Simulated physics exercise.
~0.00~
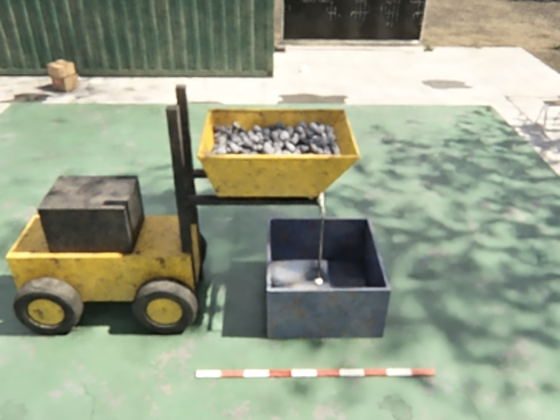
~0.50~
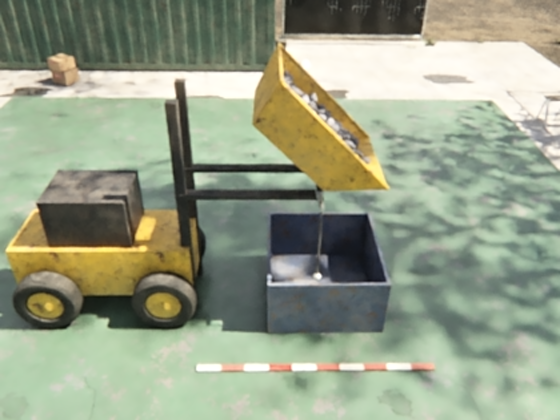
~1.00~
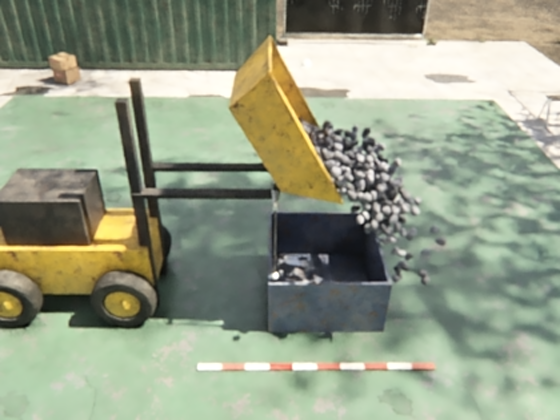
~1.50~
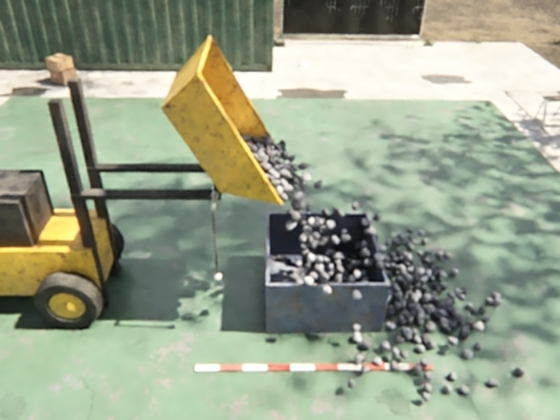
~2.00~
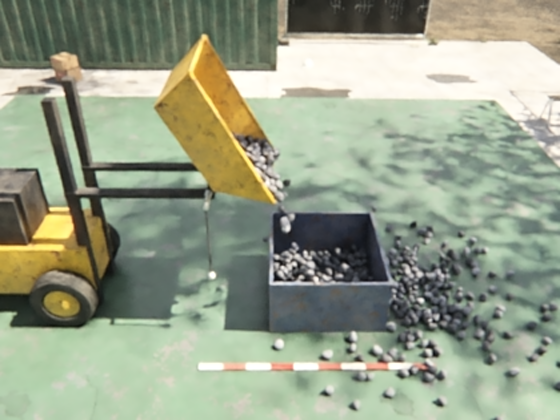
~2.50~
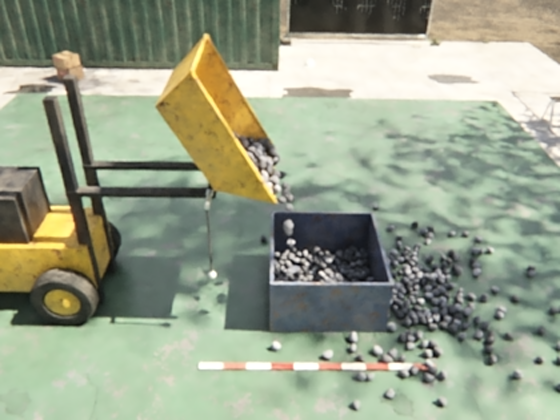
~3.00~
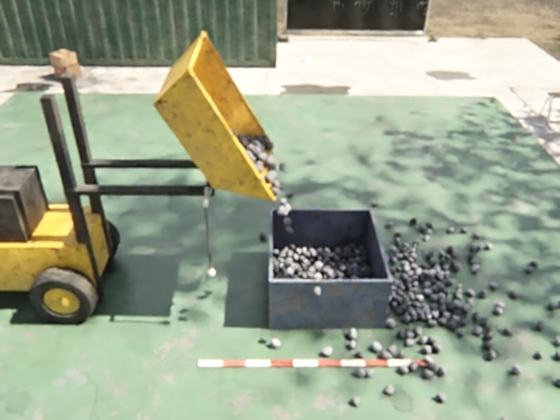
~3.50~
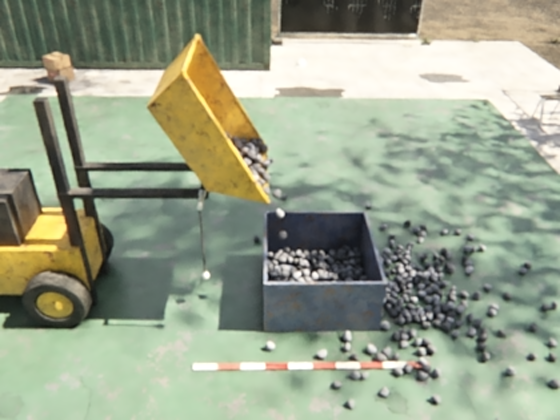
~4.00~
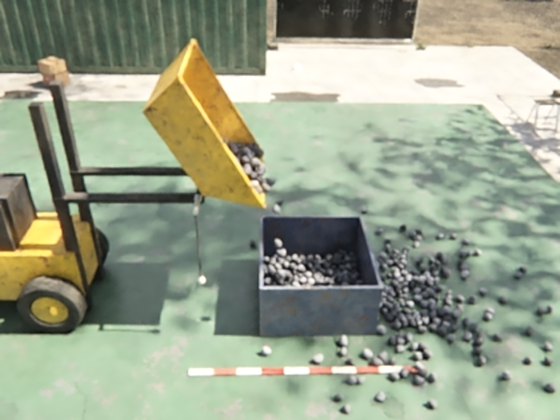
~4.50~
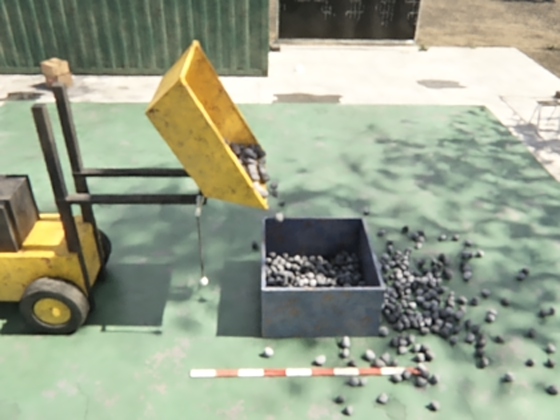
A yellow forklift tipped its raised skip of grey stones over a dark blue bin while backing away to the left, and the stones poured partly into the bin and partly onto the green ground, with some still left in the tilted skip.
